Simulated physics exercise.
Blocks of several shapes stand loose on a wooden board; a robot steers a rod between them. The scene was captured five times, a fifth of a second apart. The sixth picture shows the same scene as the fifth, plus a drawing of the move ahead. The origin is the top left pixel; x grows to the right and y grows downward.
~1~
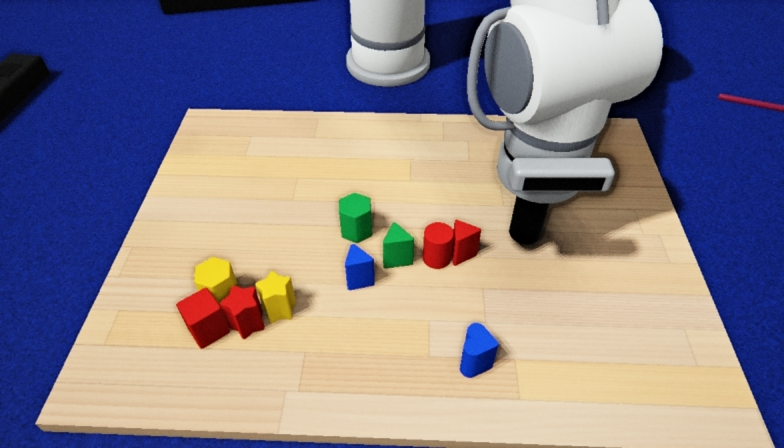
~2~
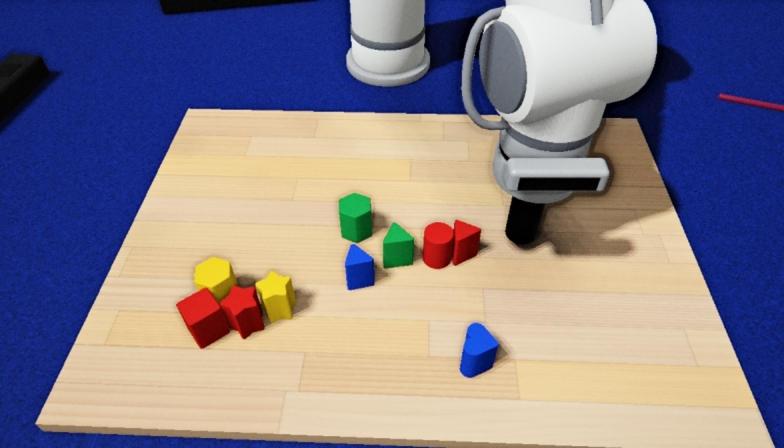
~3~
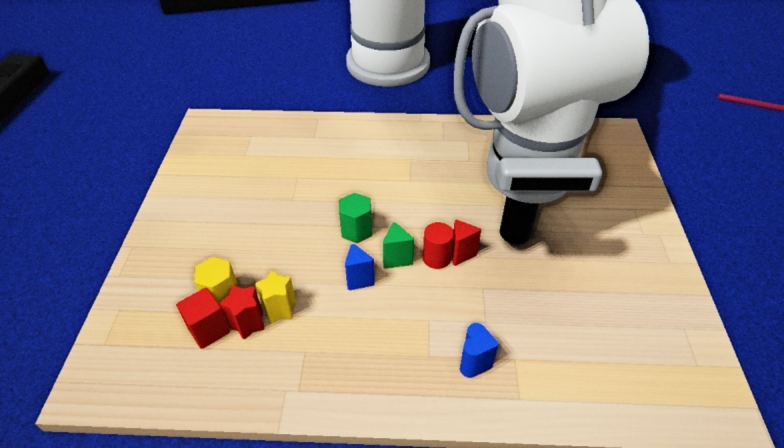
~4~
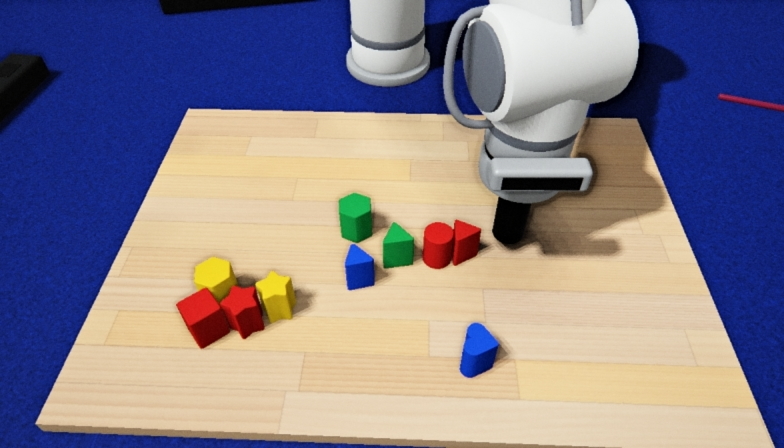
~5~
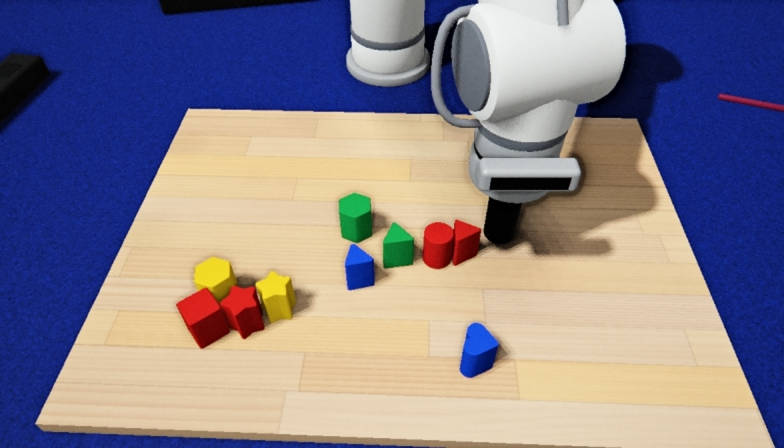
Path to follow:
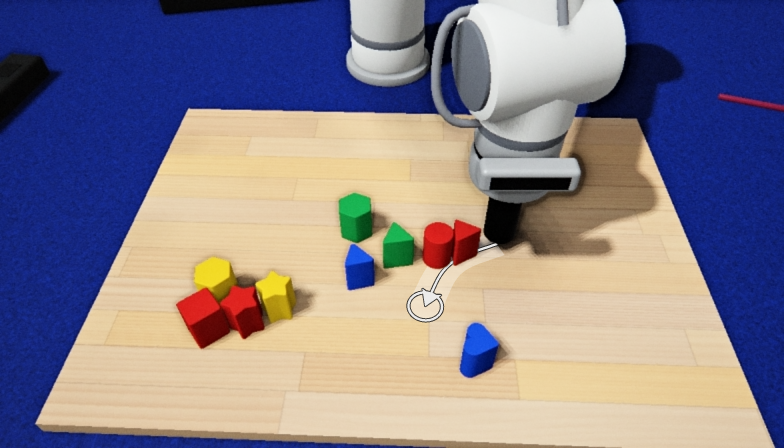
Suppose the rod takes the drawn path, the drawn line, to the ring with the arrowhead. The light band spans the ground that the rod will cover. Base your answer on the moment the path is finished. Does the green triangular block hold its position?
The answer is no.
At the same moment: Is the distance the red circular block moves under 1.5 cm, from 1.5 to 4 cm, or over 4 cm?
Verdict: From 1.5 to 4 cm.
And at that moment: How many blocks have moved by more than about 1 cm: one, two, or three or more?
By the end of the path, three or more blocks have moved more than about a centimetre.
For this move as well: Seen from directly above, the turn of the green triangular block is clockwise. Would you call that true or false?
True - the claim holds.
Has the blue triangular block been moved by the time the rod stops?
No, that is not how it ends up.
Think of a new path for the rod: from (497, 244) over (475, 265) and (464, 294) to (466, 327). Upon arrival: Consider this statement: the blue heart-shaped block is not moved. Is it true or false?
True.
Path on the board, from (497, 244) over (464, 256) and (439, 277) to (425, 306).
The first path, step by step. One third of the way, rod at (464, 245); green triangular block at (391, 234), turned 20° clockwise; red circular block at (419, 234); red triangular block at (444, 240), turned 30° clockwise.
Two thirds of the way, rod at (440, 266); green triangular block at (381, 233), turned 40° clockwise; red circular block at (407, 238); red triangular block at (415, 259), turned 55° clockwise.
At the end, rod at (426, 295); blue triangular block in place; green triangular block at (381, 233), turned 40° clockwise; red circular block at (407, 238); red triangular block at (403, 268), turned 85° clockwise.
